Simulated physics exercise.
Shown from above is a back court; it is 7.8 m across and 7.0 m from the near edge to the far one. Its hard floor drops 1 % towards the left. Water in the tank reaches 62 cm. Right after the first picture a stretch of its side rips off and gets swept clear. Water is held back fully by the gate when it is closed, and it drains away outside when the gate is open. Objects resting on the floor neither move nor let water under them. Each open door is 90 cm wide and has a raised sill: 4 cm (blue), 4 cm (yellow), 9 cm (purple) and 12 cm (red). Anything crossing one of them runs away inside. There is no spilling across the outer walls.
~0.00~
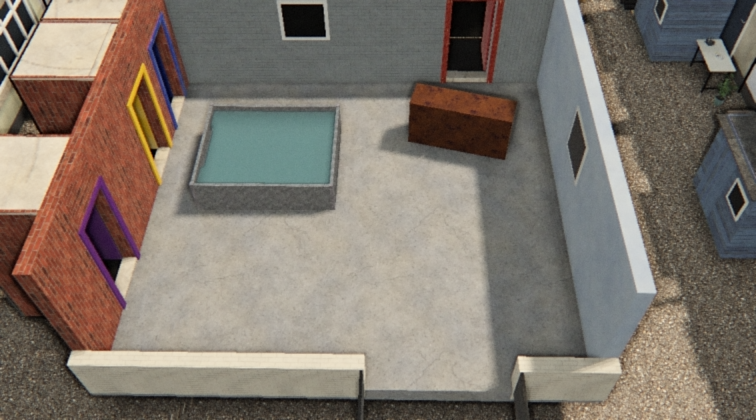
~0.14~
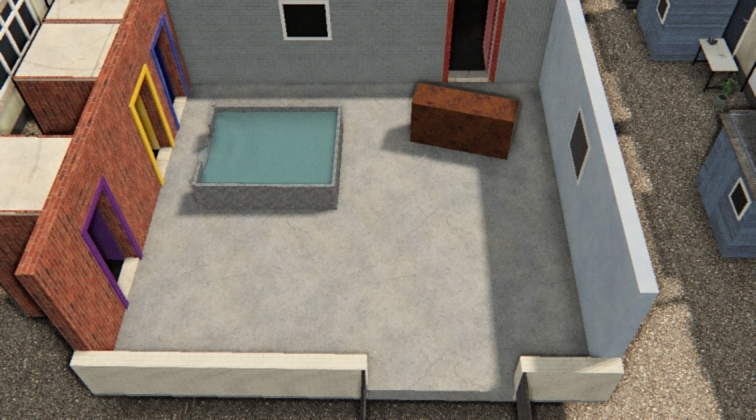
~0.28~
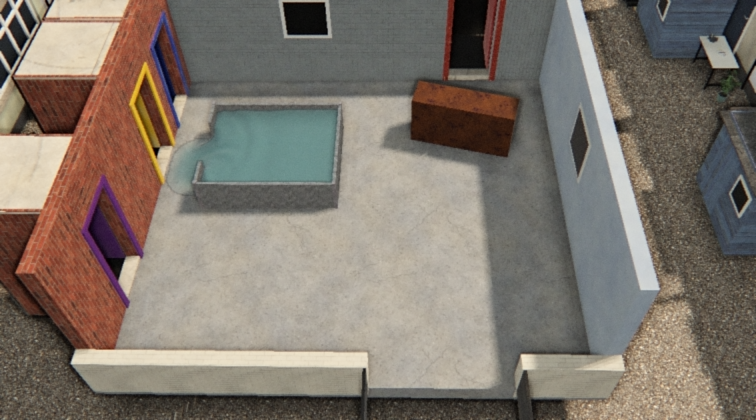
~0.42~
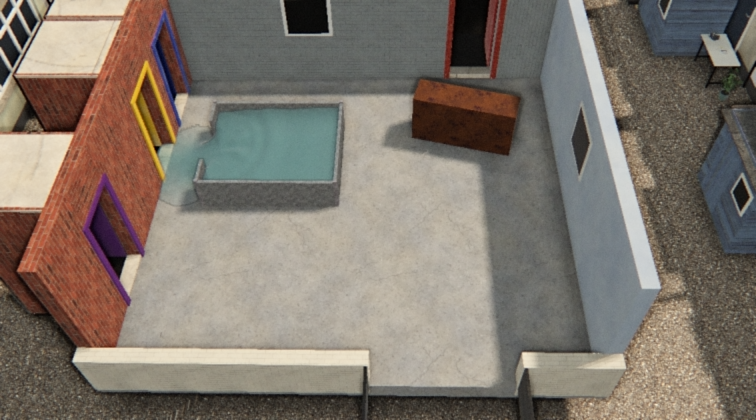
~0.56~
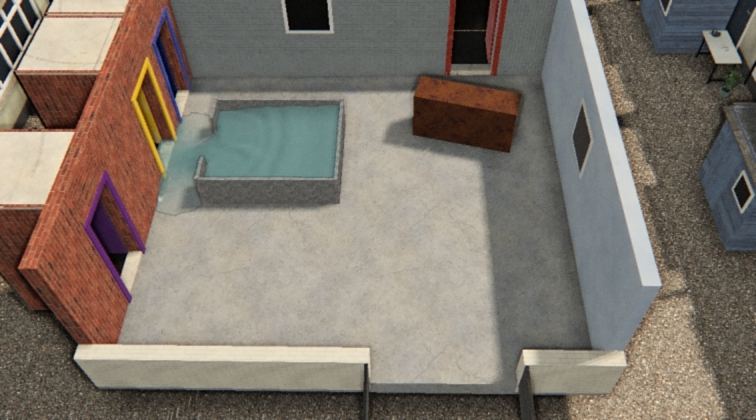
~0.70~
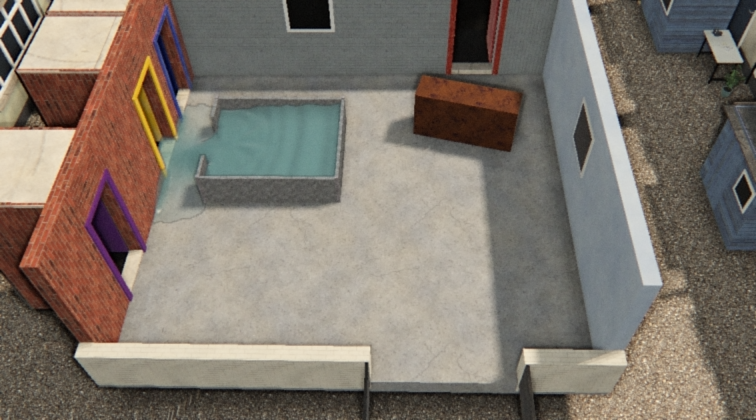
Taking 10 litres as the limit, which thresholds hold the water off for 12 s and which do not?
The blue door will let too much through; the yellow door will let too much through; the purple door will not let too much through; the red door will not let too much through.
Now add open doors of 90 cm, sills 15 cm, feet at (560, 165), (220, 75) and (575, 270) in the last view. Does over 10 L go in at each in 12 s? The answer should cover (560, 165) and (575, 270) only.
Check, in order - pass / pass.
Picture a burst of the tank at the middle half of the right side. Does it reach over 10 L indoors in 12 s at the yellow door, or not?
In that case, yellow door: Less than that.
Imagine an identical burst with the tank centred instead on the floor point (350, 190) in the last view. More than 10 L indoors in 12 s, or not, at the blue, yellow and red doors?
Measured against that limit, blue comes out beyond it, yellow beyond it and red short of it.
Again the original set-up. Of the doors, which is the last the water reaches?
The red door.
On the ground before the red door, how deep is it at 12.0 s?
The depth there is around 2.0 cm.
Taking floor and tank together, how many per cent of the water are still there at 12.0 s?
Some 48 out of every hundred parts.
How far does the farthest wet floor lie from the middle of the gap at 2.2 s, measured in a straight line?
Some 4.6 metres from the gap.
After 1.4 s water covers 10 % of the floor and is deepest (36 cm) near (166, 178); blue door 8 cm at the sill, 1 L in, yellow door 22 cm at the sill, 303 L in, purple door 3 cm at the sill, 0 L in, red door not reached.
After 2.2 s water covers 15 % of the floor and is deepest (36 cm) near (166, 178); blue door 7 cm at the sill, 7 L in, yellow door 22 cm at the sill, 589 L in, purple door 4 cm at the sill, 0 L in, red door not reached.
After 3.5 s water covers 25 % of the floor and is deepest (24 cm) near (168, 171); blue door 5 cm at the sill, 12 L in, yellow door 18 cm at the sill, 913 L in, purple door 3 cm at the sill, 0 L in, red door not reached.
After 7.0 s water covers 50 % of the floor and is deepest (16 cm) near (168, 171); blue door 4 cm at the sill, 16 L in, yellow door 16 cm at the sill, 1381 L in, purple door 2 cm at the sill, 0 L in, red door 1 cm at the sill, 0 L in.
After 12.0 s water covers 70 % of the floor and is deepest (10 cm) near (168, 171); blue door 4 cm at the sill, 21 L in, yellow door 10 cm at the sill, 1623 L in, purple door 4 cm at the sill, 0 L in, red door 2 cm at the sill, 0 L in.
